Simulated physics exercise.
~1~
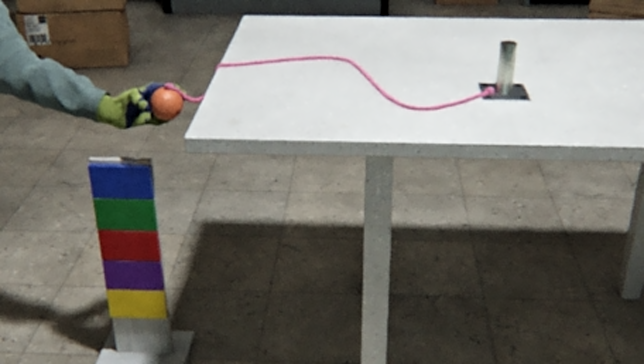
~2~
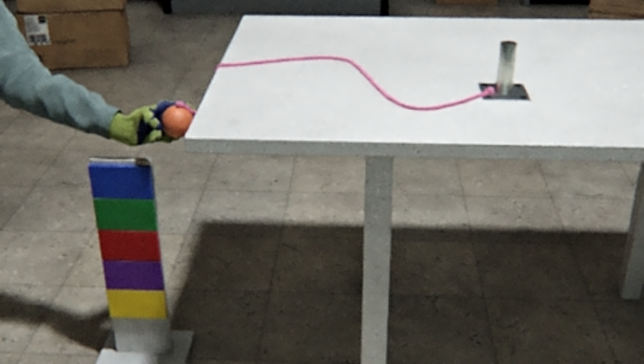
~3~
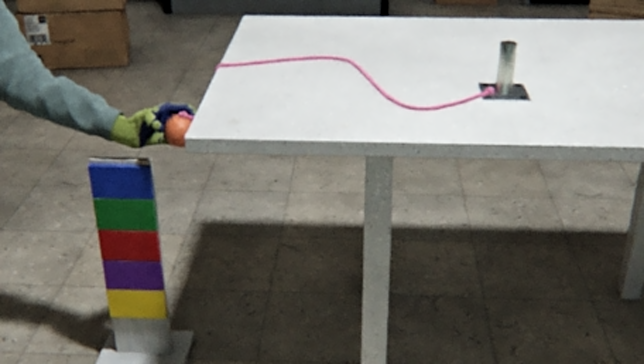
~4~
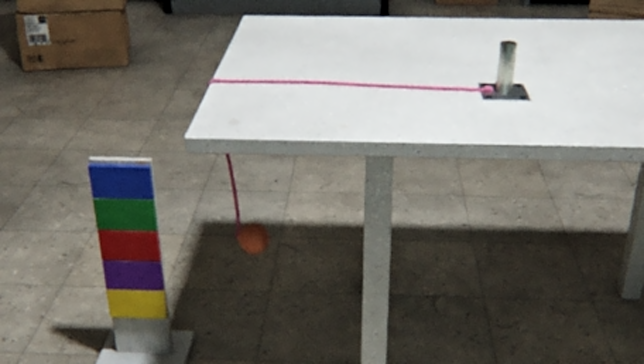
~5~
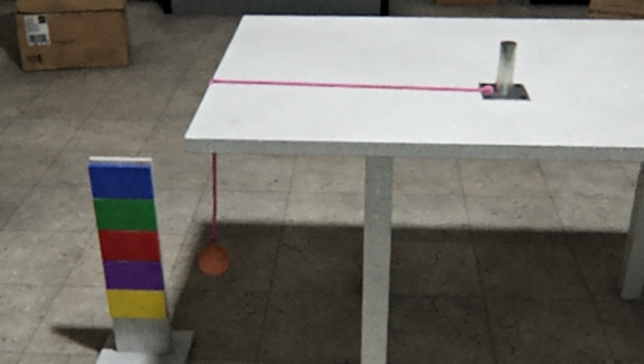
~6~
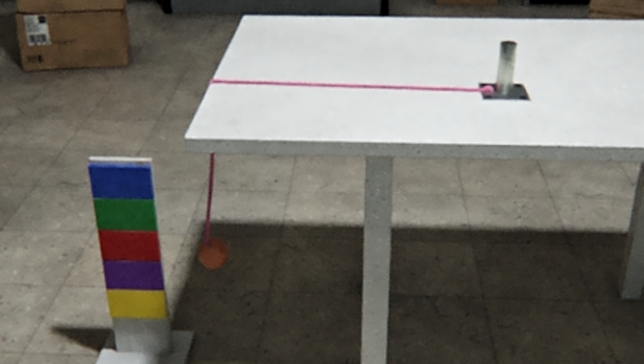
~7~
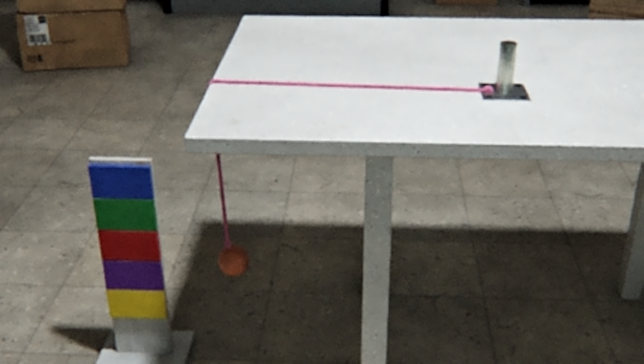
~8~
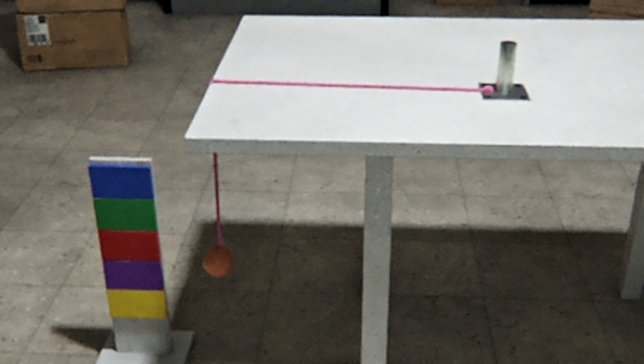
An orange ball on a pink cord was moved to the table's left edge by a gloved hand and let go, dropping until the cord pulled straight across the tabletop, then swinging gently side to side and ending up hanging level with the red band.
